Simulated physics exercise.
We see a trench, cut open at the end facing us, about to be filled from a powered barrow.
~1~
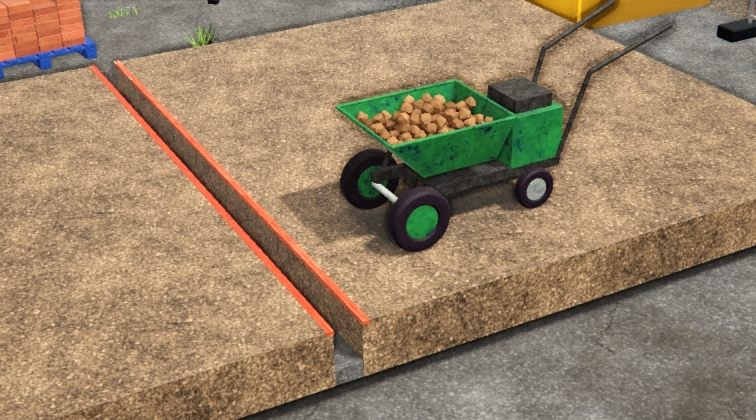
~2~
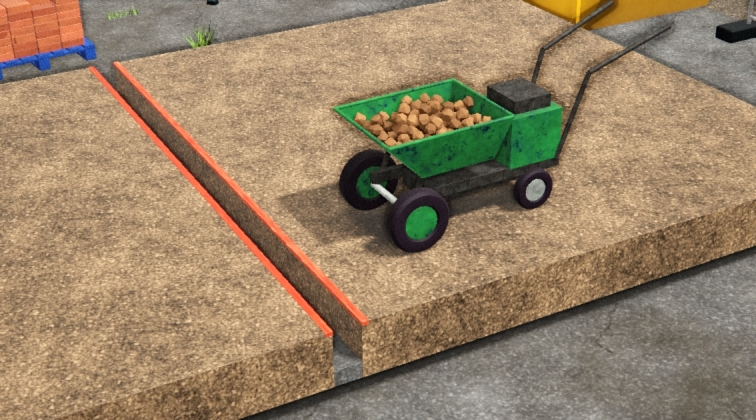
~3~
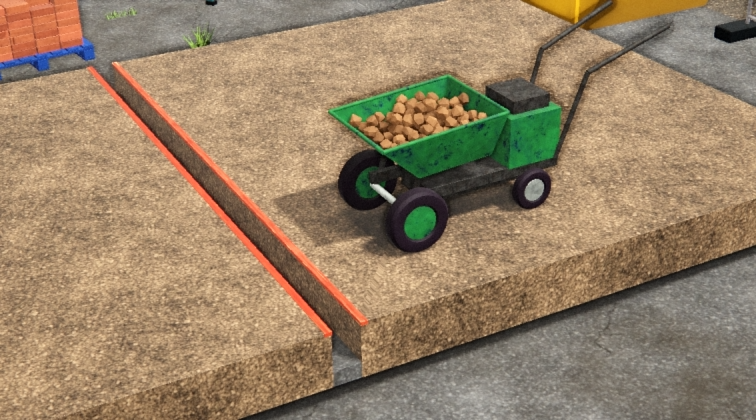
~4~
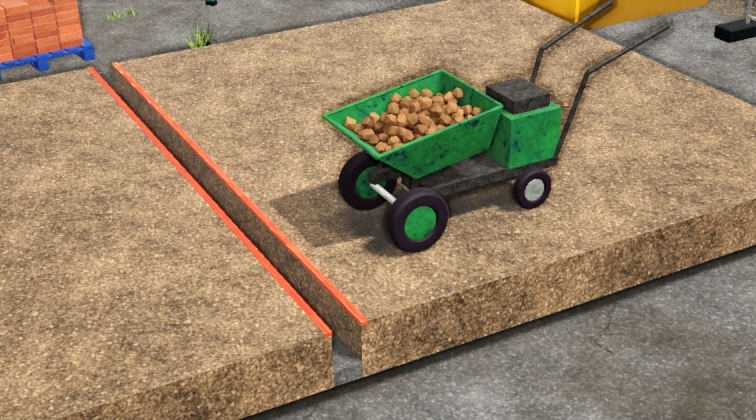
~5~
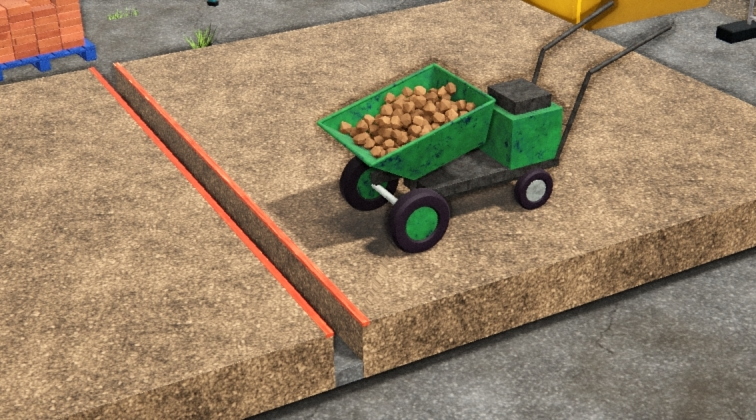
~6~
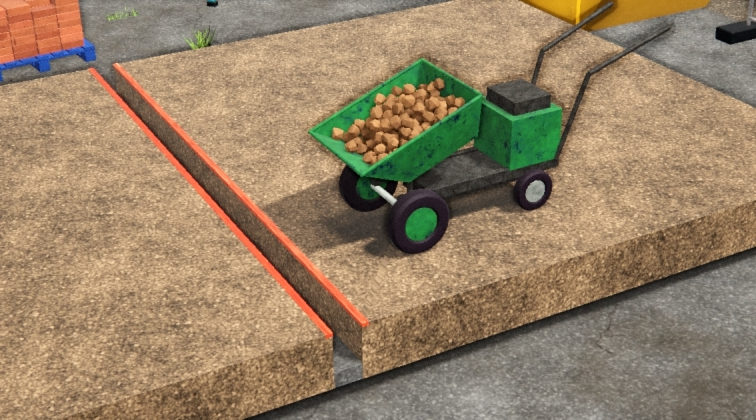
In the video, a green powered barrow loaded with brown clods stands on a raised brown slab beside a narrow, orange-edged trench, and its skip gradually tilts forward to the left while the wheels stay in place.
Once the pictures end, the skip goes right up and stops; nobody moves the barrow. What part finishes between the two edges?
The trench takes over half.
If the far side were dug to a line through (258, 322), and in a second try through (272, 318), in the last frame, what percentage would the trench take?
First some 100, then 100 per cent.
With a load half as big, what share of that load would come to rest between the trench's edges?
Some 90 per cent.
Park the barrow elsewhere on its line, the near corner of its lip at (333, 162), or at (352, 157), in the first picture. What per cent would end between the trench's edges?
About 0 and 10 per cent.
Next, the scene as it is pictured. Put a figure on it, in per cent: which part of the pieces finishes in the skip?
About 0 per cent.
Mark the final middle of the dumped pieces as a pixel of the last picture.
Roughly at (283, 270).
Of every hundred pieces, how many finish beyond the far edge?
Close to 20 per cent.
Soon after the last picture, skip tipped steeply; all in the skip.
A little later, skip tipped right over; about two thirds in the skip; a small part short of the trench; about a third in or heaped over the trench; a stray few beyond it; a stray few falling.
Later still, skip tipped right over; a small part in the skip; a small part short of the trench; about two thirds in or heaped over the trench; about a quarter beyond it.
At rest, skip tipped right over; a stray few in the skip; a small part short of the trench; about two thirds in or heaped over the trench; about a quarter beyond it.
